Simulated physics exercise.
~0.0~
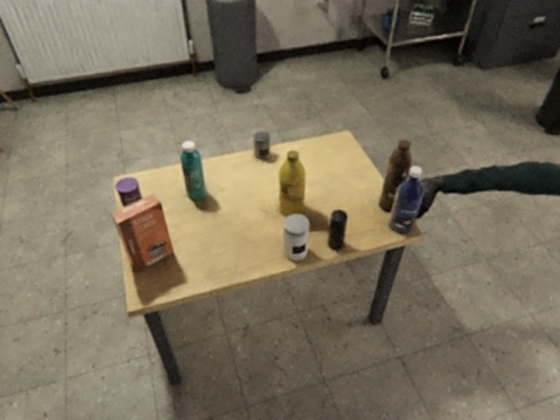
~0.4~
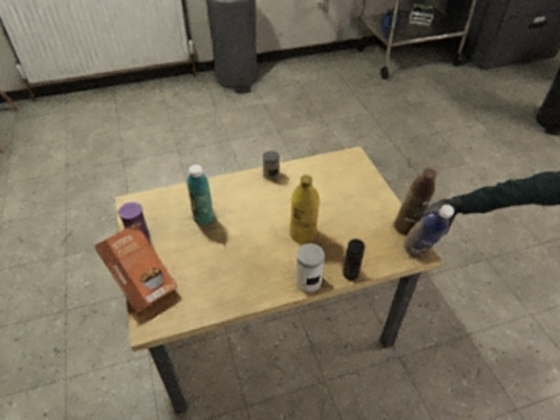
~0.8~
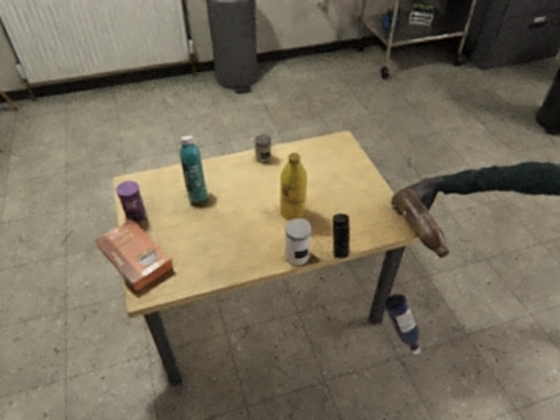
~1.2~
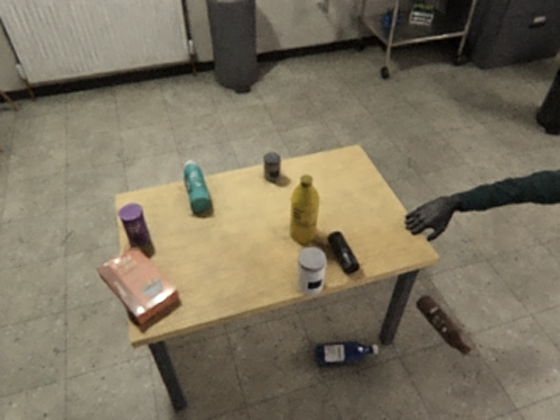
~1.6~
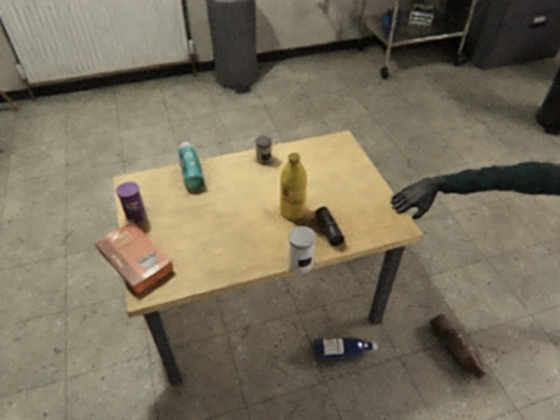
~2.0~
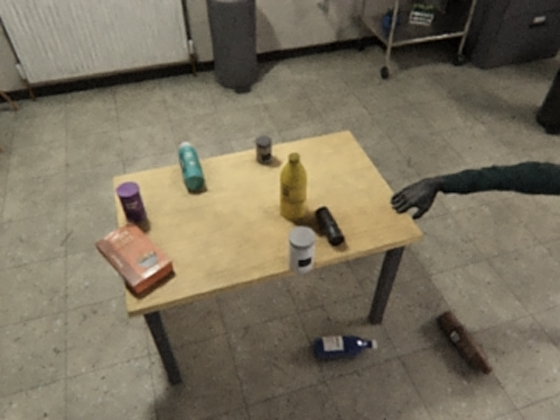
In a room with a grey tiled floor, a light wooden table holds nine bottles, jars and packages, while a dark-sleeved arm reaches in at the right edge. The table jerks toward the viewer and back more than once, and the orange packet topples on the left. The blue bottle leans and drops off the right side, while the brown bottle tips over by the hand and follows it down. The turquoise bottle and black shaker also fall over but stay on top. Finally, both fallen bottles lie on the floor, while the yellow bottle, purple tin and two jars remain standing.
